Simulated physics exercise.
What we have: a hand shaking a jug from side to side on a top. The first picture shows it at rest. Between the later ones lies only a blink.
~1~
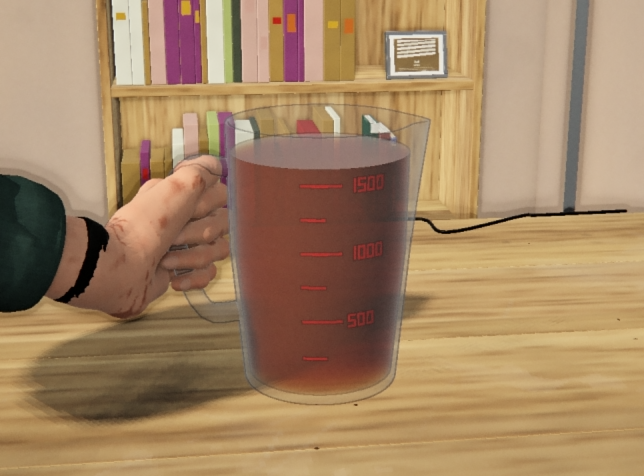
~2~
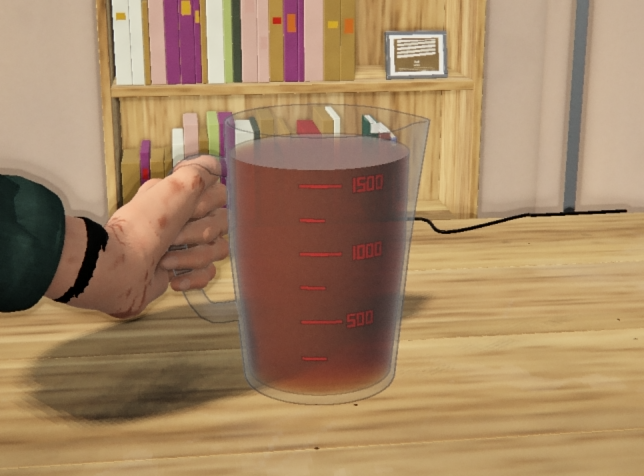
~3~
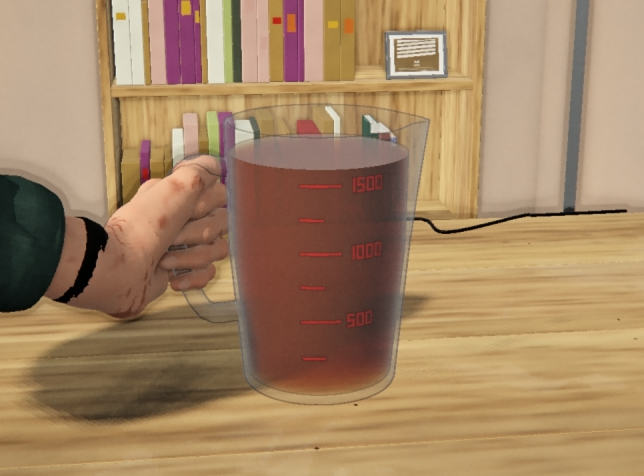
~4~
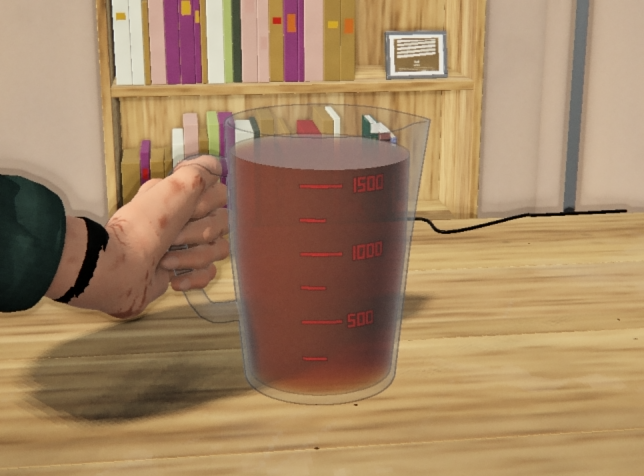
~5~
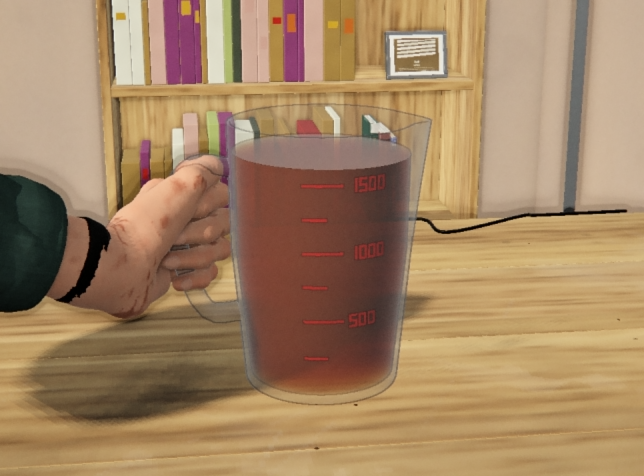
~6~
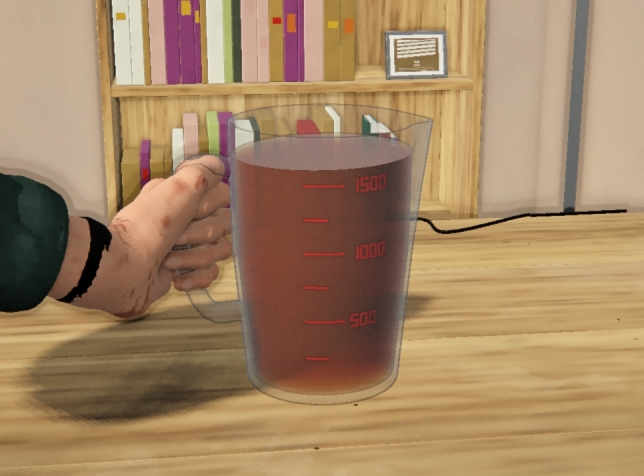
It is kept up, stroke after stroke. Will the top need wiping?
As it turns out, it stays dry outside.
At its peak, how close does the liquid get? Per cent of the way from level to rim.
Near 30 in a hundred.
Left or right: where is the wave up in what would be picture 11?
On the left side.
Shortly, the highest wave so far stays far below the rim.
Then, the highest wave so far climbs under half way to the rim.
At the finish, the highest wave so far climbs under half way to the rim; nothing has left it.
